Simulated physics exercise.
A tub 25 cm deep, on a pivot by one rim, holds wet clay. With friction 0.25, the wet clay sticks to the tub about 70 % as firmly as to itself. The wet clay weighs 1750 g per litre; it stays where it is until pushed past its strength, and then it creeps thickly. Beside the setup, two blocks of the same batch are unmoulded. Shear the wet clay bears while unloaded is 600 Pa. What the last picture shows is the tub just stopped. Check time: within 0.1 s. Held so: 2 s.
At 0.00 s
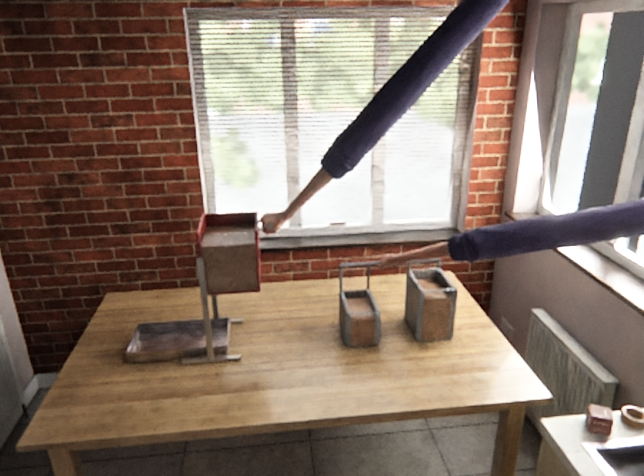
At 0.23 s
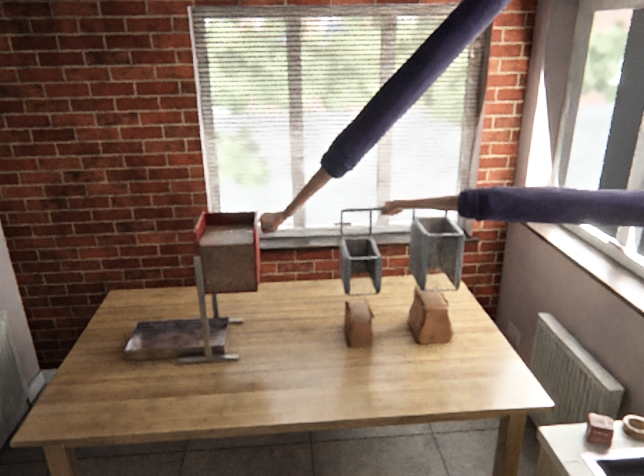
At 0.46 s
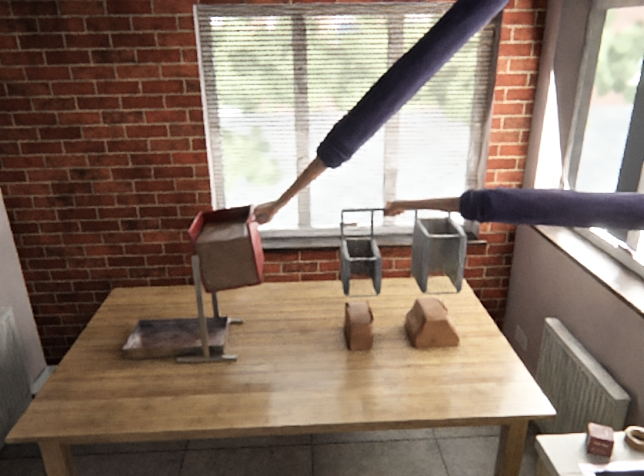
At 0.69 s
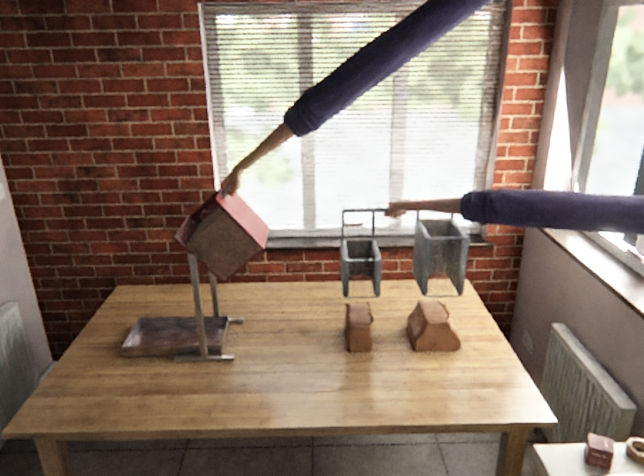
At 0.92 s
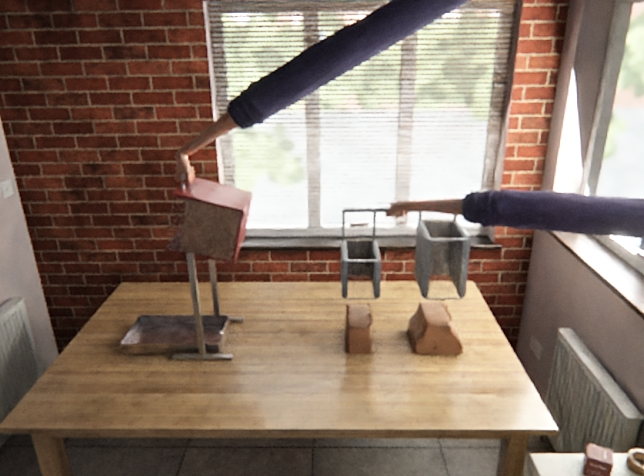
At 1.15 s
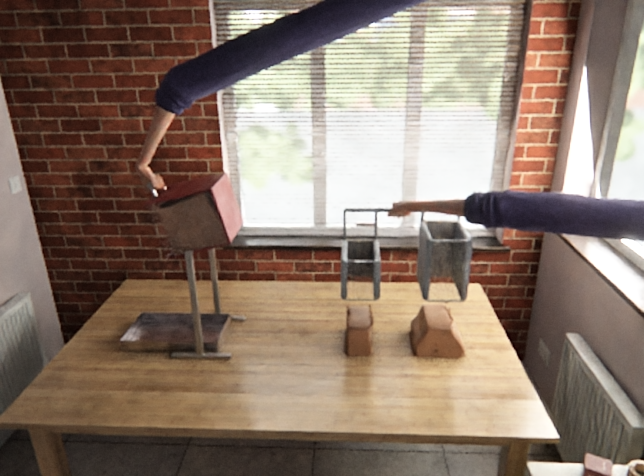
Two grey moulds rise off a pair of clay blocks on a wooden table, lifted by a sleeved arm, and the right block slumps lower; then another arm swings the red-rimmed tub of clay over leftward on its stand.
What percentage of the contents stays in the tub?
Near 38 %.
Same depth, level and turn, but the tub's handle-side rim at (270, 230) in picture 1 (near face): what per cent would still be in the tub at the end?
About 35 per cent.
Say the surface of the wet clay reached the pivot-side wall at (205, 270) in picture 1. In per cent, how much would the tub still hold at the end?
Then about 65 %.
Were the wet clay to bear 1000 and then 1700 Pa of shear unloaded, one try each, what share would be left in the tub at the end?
Respectively, close to 40 % and close to 100 %.
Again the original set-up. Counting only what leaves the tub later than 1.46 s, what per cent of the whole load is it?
Roughly 18 per cent of the load.
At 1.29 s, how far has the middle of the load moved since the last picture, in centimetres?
I'd put the distance at about 5 centimetres.
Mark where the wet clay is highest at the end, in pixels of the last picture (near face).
Close to pixel (196, 226).
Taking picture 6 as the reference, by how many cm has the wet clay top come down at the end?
About 12 cm.
After 1.29 s, the tub is at 104 degrees and holds 87 %.
After 1.46 s, the tub is at 104 degrees and holds 56 %.
After 1.63 s, the tub is at 104 degrees and holds 39 %.
After 1.80 s, the tub is at 104 degrees and holds 38 %.
After 3.15 s, at the end, the tub is at 104 degrees and holds 38 %.
